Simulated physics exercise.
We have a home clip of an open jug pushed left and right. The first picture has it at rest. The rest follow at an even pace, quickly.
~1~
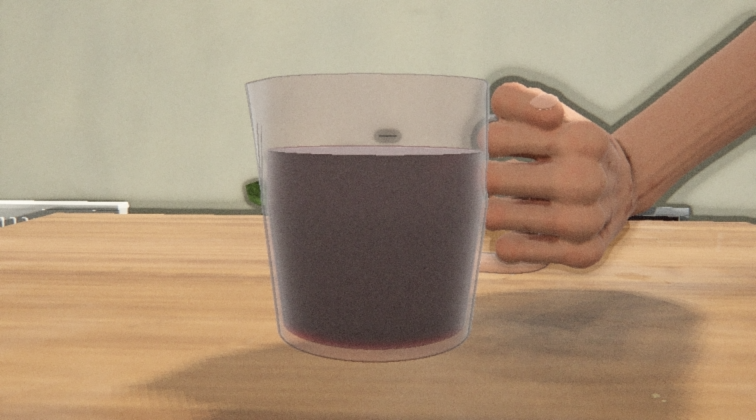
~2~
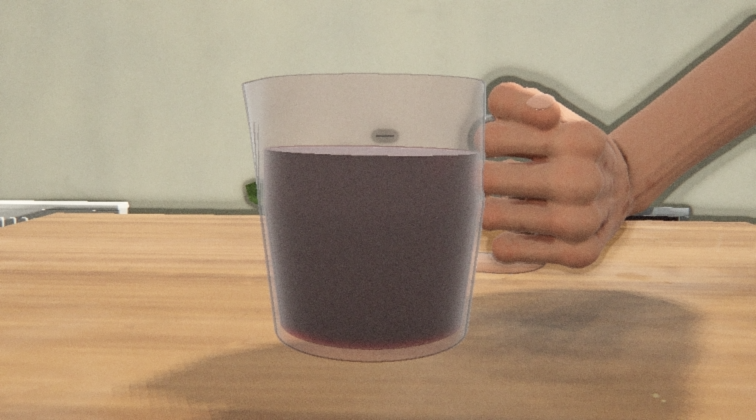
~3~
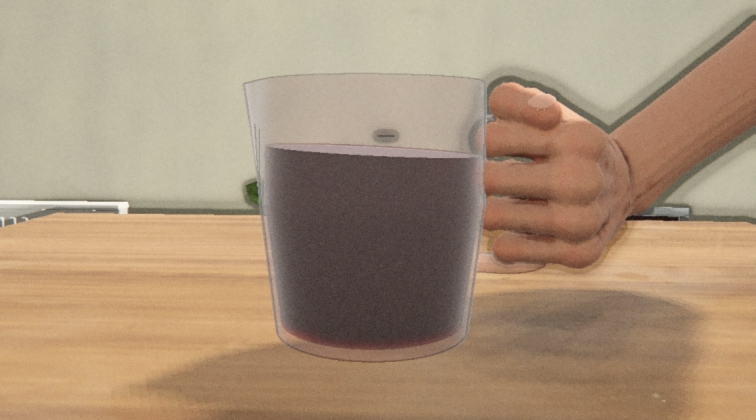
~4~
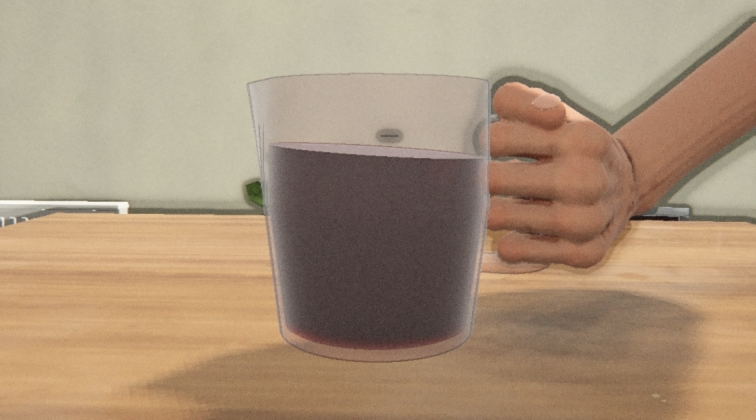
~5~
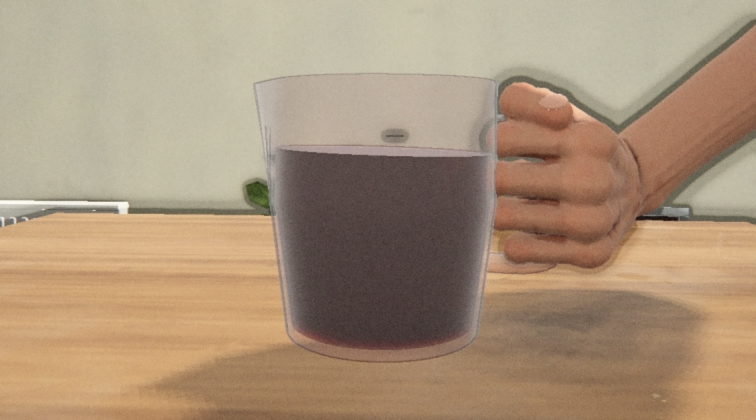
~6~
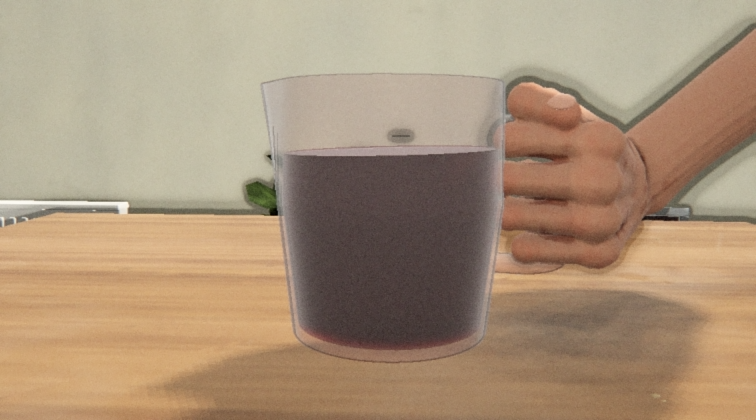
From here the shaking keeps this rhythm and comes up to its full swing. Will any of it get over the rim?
It never brims over.
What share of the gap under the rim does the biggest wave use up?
20 per cent.
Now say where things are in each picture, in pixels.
The first frame shows jug (375, 202) about three quarters full; at rest.
The second frame shows jug about three quarters full, surface at (372, 151); surface about level.
The third frame shows jug (373, 202) about three quarters full; surface about level.
The fourth frame shows jug about three quarters full, surface at (377, 151); surface a little higher on the left.
The fifth frame shows jug (383, 202) about three quarters full; surface about level.
The sixth frame shows jug about three quarters full, surface at (391, 151); surface about level.
Soon after, the highest wave so far stays far below the rim.
In the end, the highest wave so far stays far below the rim; nothing has left it.
